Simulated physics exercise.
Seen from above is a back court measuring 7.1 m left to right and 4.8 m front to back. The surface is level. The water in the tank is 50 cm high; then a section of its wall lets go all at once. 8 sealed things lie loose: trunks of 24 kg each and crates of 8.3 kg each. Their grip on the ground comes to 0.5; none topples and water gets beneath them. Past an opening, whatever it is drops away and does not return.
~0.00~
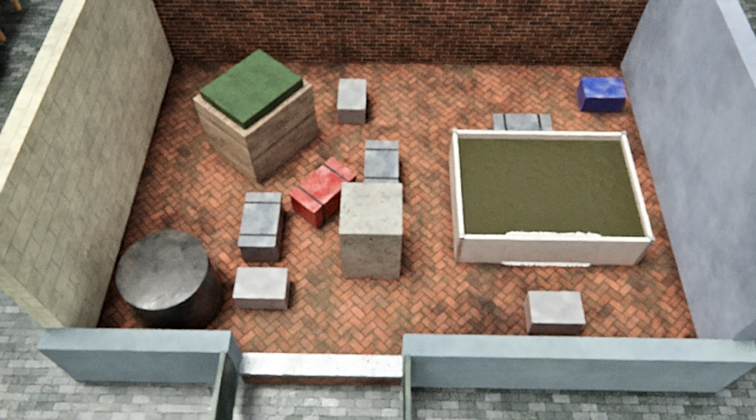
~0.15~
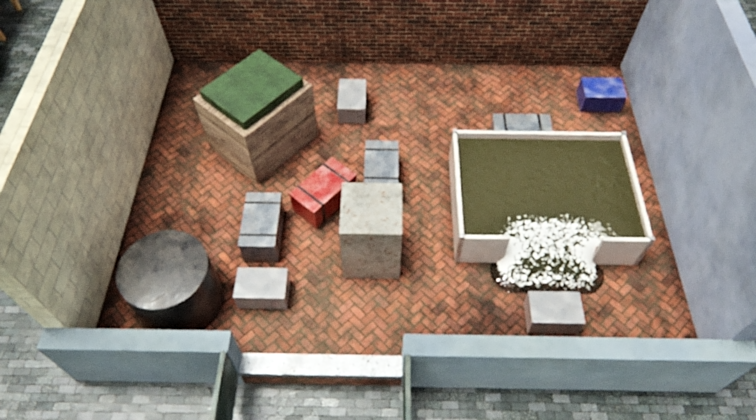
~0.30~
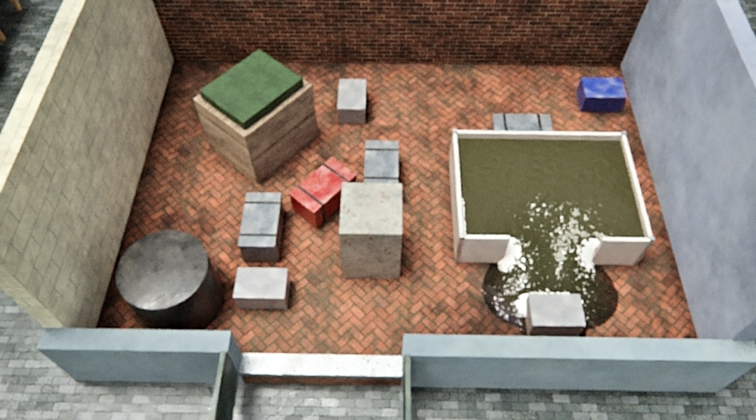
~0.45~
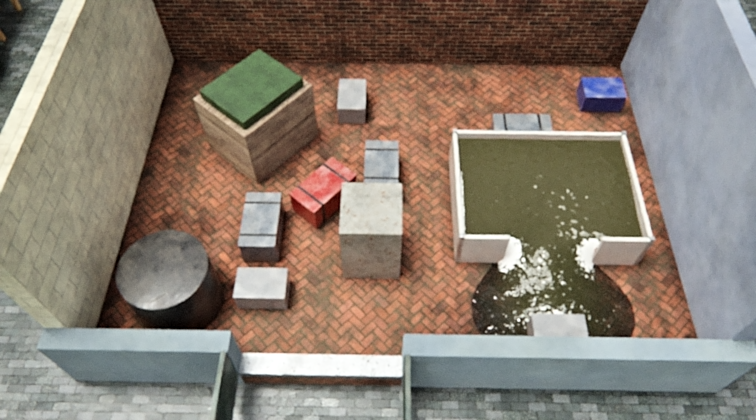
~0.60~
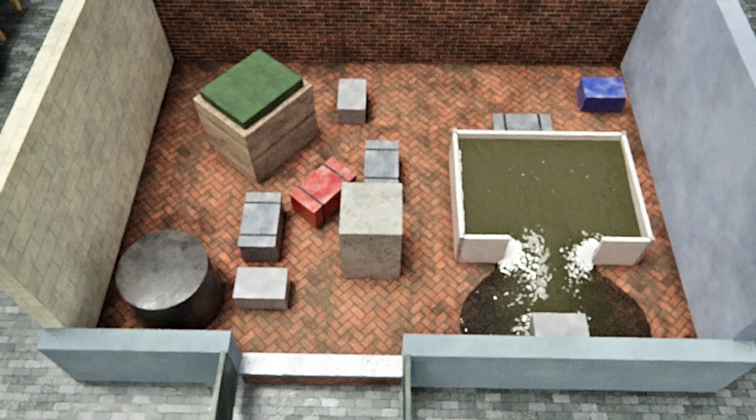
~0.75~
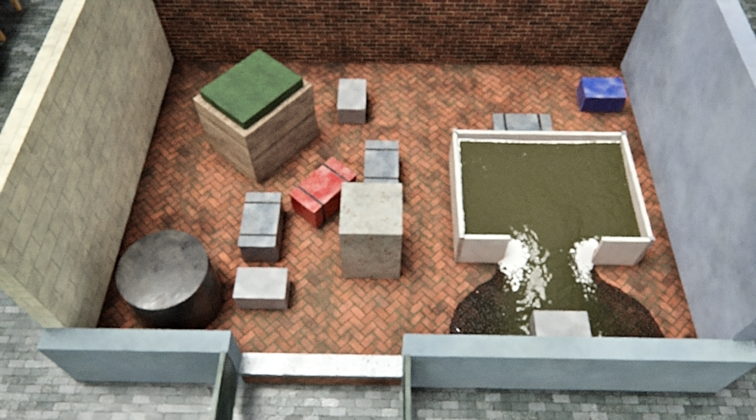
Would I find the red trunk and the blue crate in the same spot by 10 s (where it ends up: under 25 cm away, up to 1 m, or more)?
In the end the red trunk keeps to its spot; the blue crate leaves its spot far behind.
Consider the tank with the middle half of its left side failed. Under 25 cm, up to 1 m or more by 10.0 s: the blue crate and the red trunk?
With that failure, the blue crate keeps its spot, and the red trunk covers a big distance.
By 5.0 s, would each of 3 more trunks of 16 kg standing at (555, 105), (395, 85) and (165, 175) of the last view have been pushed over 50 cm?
Taking them in order: Not far enough, not far enough and not far enough.
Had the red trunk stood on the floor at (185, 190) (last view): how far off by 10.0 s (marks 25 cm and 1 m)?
What happens is that it keeps still.
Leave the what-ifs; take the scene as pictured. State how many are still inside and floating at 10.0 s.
I'd say 3 of them.
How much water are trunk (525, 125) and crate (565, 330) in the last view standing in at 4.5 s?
First about 0 cm, second about 7 cm.
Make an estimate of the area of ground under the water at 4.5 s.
Wet area: Approx. 22 m2.
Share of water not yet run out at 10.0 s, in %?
Around 88 % of the water.
After 2.0 s the red trunk is near (323, 184), 0.0 m from its start, aground; the blue crate is near (604, 87), 0.0 m from its start, aground; 0 of 8 are out; 1 afloat.
After 4.5 s the red trunk is near (323, 184), 0.0 m from its start, aground; the blue crate is near (518, 70), 1.3 m from its start, aground; 0 of 8 are out; 2 afloat.
After 7.0 s the red trunk is near (323, 184), 0.0 m from its start, aground; the blue crate is near (378, 94), 3.3 m from its start, afloat; 0 of 8 are out; 3 afloat.
After 10.0 s the red trunk is near (323, 184), 0.0 m from its start, aground; the blue crate is near (295, 79), 4.6 m from its start, afloat; 1 of 8 are out; 3 afloat.
